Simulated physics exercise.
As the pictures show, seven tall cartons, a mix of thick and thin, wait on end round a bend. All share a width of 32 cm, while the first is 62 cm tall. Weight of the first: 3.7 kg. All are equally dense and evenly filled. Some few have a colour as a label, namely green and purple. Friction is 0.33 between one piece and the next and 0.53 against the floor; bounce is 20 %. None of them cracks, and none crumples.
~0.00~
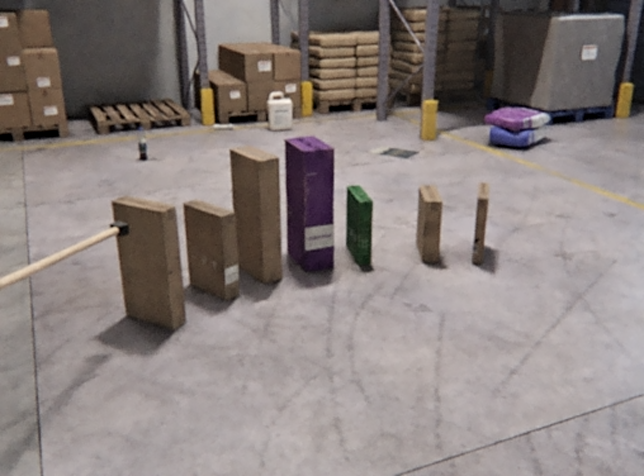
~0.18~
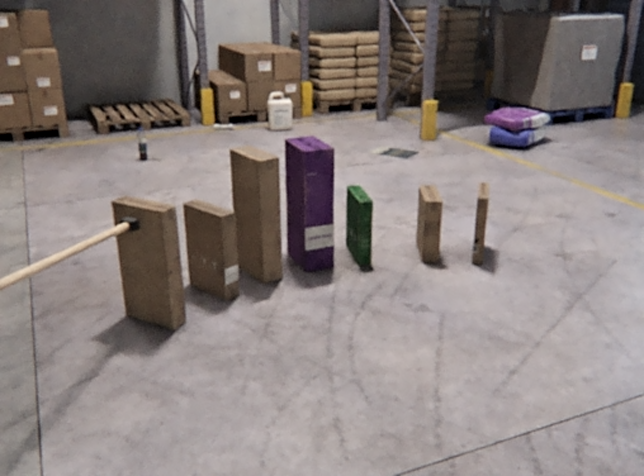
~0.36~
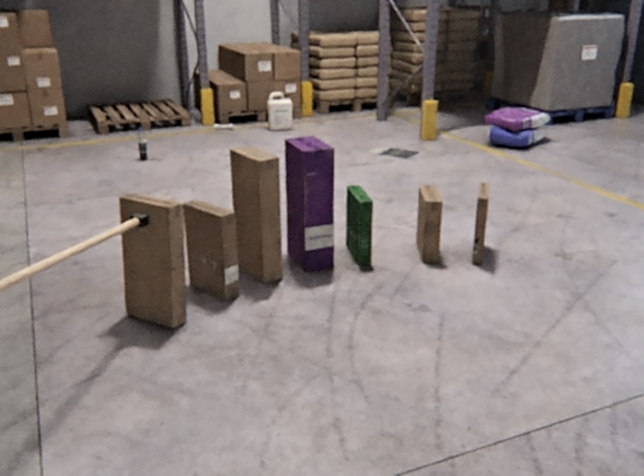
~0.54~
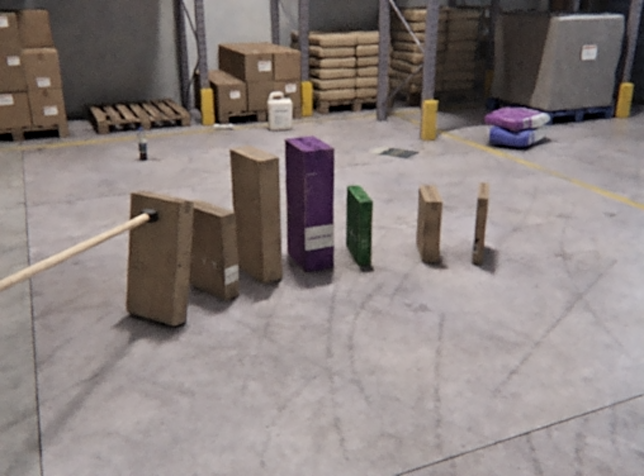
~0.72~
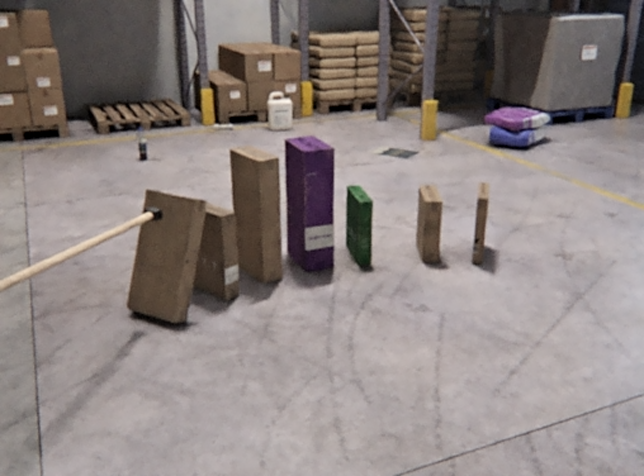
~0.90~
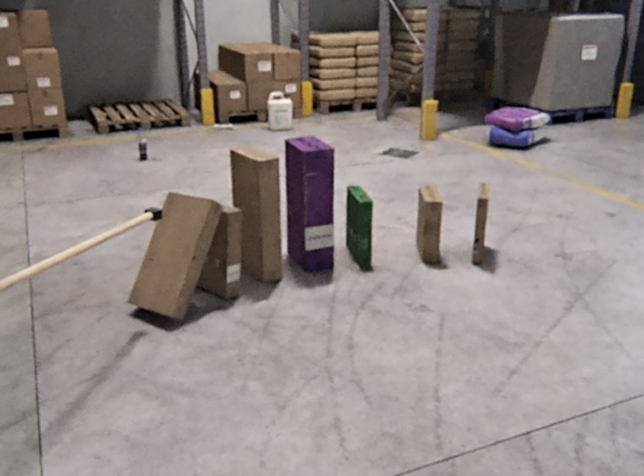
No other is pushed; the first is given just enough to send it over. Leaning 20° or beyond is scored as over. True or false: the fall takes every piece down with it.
True.
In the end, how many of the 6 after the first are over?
I count 6 of them.
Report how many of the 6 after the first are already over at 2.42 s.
By that point, 5 in all.
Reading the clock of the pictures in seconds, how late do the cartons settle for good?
Roughly 3.0 s.
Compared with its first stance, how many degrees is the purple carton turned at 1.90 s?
Tilt: Approx. 20°.
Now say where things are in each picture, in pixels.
In the first picture (each place is the centre of the face we see best), pole end (124, 231) 9 cm from the first carton; green carton (366, 234); purple carton (320, 212); the others all in place.
The second picture shows pole end (135, 226) 25 mm from the first carton; green carton (366, 234).
The third picture shows pole end (145, 222) pushing; green carton (366, 234); the others all in place.
The fourth picture shows pole end (154, 217) pushing; green carton (366, 234); the others all in place.
The fifth picture shows pole end (158, 216) stopped; green carton (366, 234); the others all in place.
The sixth picture shows pole end (158, 216) stopped; green carton (366, 234); purple carton (320, 212); steepest lean 6°, the carton at (234, 255); one has shifted.
By 1.90 s, 2 of the 6 other cartons over; purple carton tilted 18°.
By 2.42 s, 5 of the 6 other cartons over; green carton lying flat; purple carton tilted 74°.
When it is over (3.1 s), 6 of the 6 other cartons over; green carton lying flat; purple carton lying flat. Not one is left standing. In pixels of the last frame, middles, green carton near (393, 246), purple carton near (379, 222).
